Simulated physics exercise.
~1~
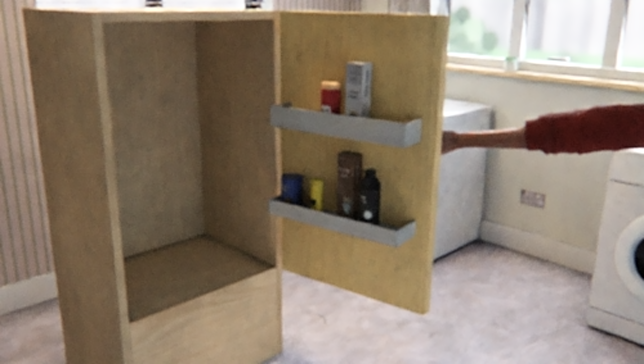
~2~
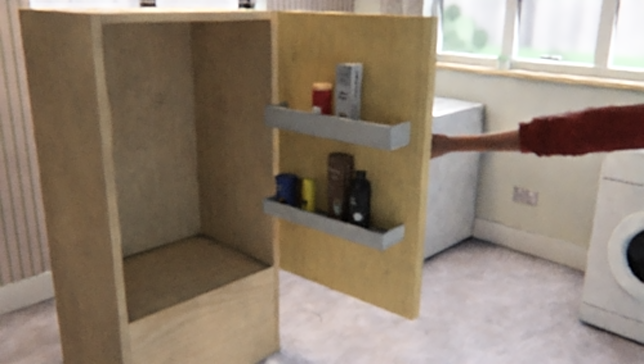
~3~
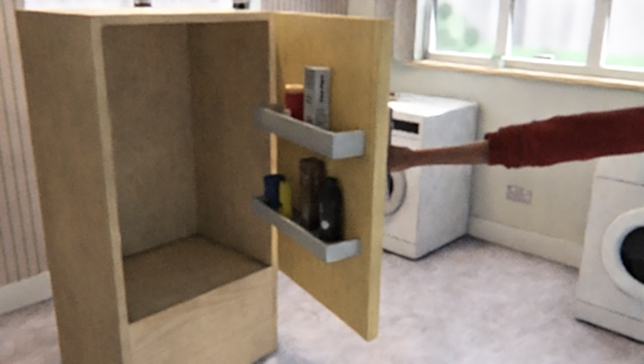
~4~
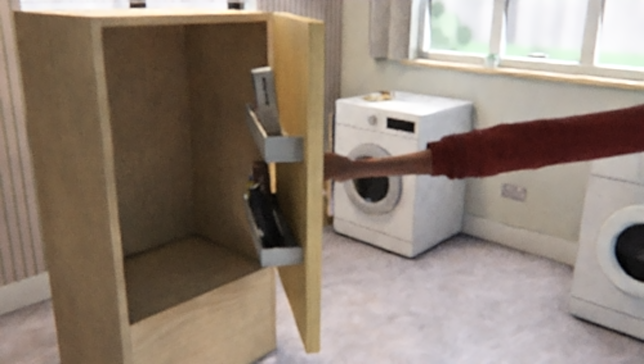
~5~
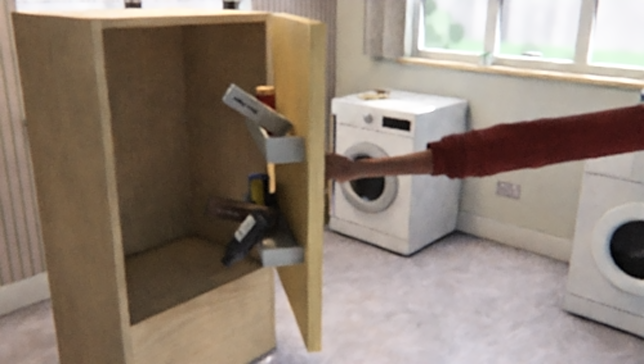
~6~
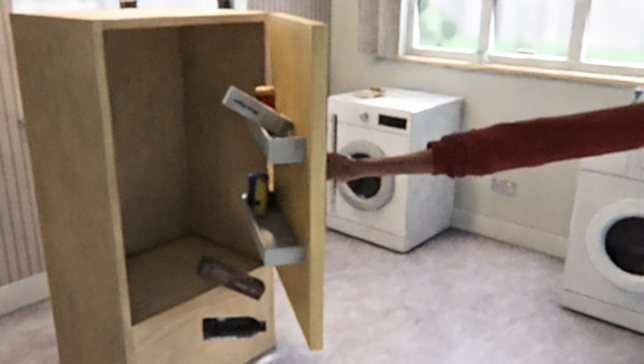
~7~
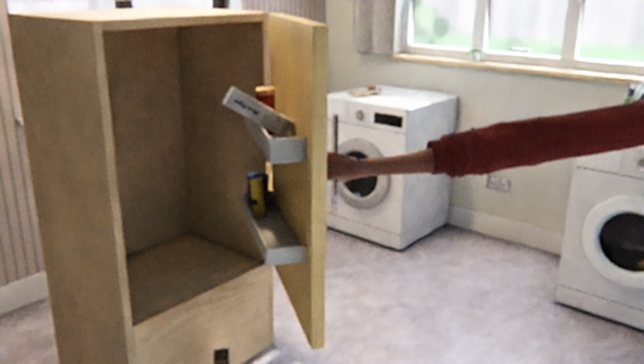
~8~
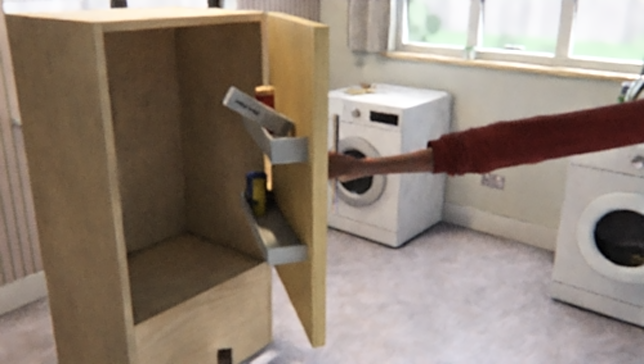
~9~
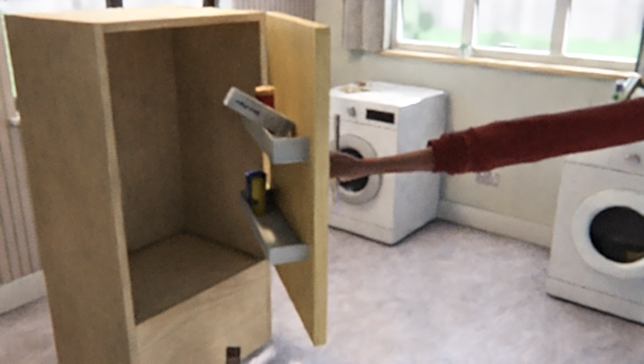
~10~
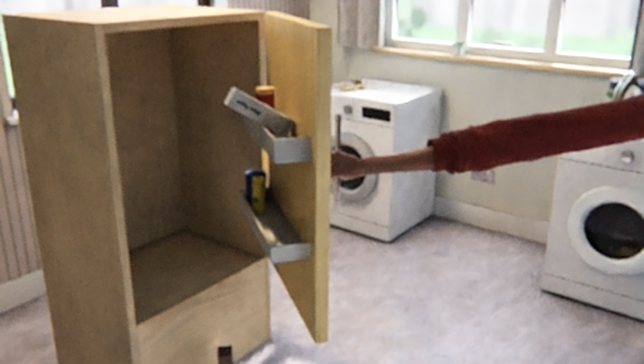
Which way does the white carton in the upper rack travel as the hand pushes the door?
The white carton moves to the left as the door swings partly closed.
At the start, a wooden cabinet stands with its door wide open, and small bottles, jars and cartons fill two grey racks inside the door. A hand in a red sleeve pushes the door leftward, partly closing it, and the items travel with it. As the door stops partway, the white carton tips over in the upper rack while the black bottle and brown carton topple out of the lower one. Both tumble down past the front of the cabinet. At the end, the hand remains at the still door, the white carton lies tilted, and the red jar and yellow shaker remain upright.
